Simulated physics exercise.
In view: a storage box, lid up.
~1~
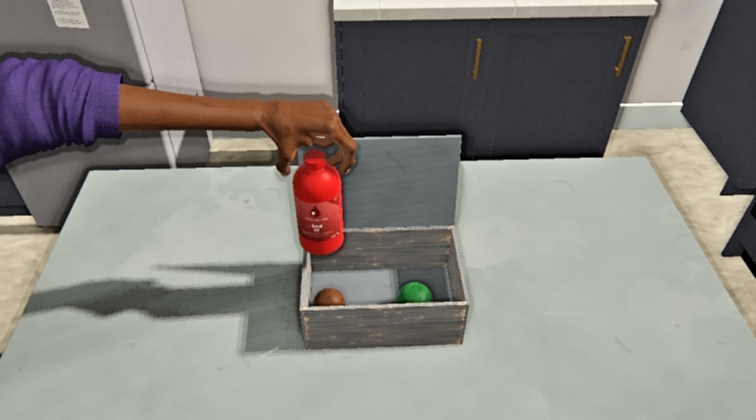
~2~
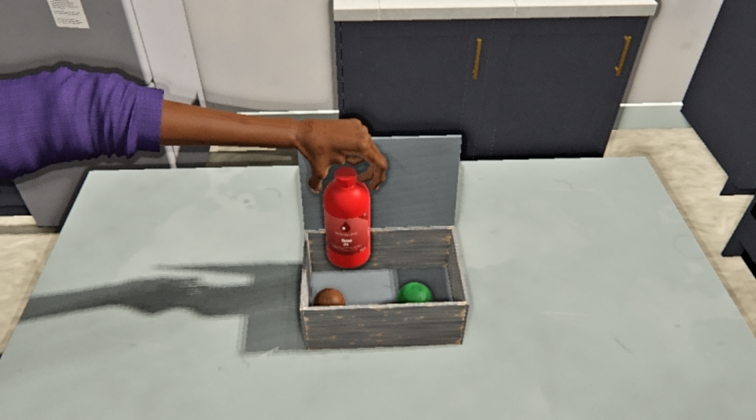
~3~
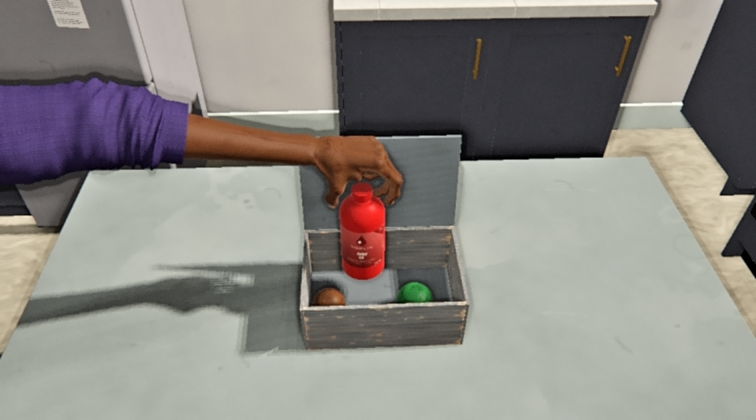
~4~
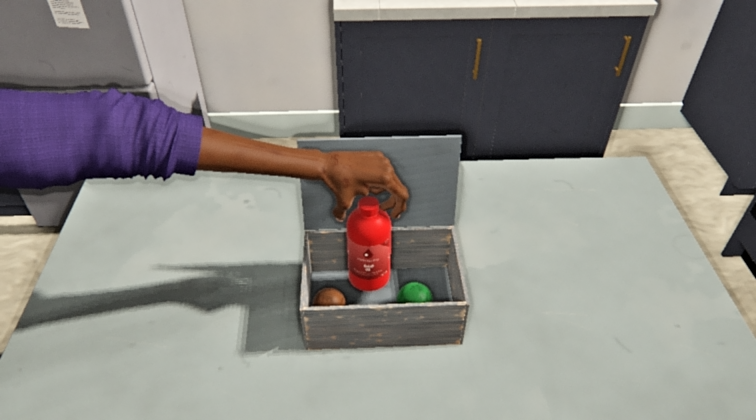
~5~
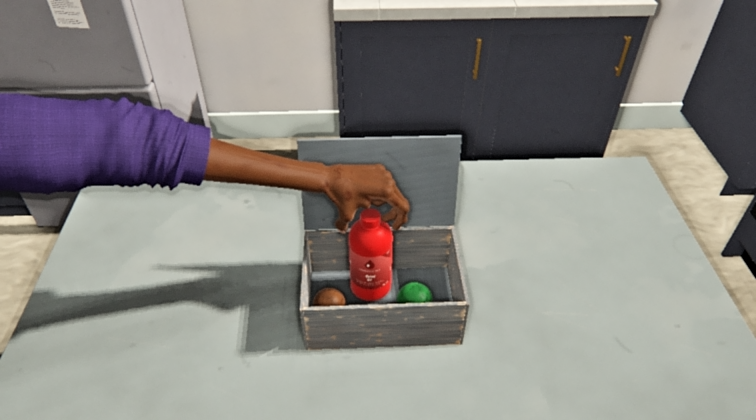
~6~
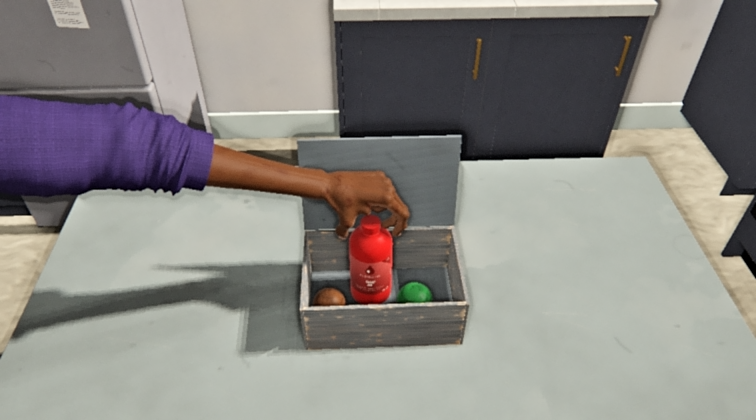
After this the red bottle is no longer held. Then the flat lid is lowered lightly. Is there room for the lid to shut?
In the end the lid is held up.
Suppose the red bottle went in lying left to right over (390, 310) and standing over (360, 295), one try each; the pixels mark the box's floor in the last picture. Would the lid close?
First, it sits on the rim; second, it is held up.
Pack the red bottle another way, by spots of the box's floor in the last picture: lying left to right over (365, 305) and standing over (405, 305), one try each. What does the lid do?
First try: It sits on the rim; second try: It closes.
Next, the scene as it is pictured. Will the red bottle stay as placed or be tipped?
The red bottle ends up tilted.
Then, 1.20 s later than the last frame, lid starting down.
Then, 1.60 s later than the last frame, lid 59° above the rim.
Then, 2.00 s later than the last frame, lid 41° above the rim; red bottle tilted by 17° near (371, 268).
Then, 2.20 s later than the last frame, lid 24° above the rim; red bottle tilted by 37° near (372, 283).
When it is over, lid 24° above the rim; lying over in the box, red bottle; the other 2 as before. End places, in pixels of the last picture, red bottle near (372, 283).
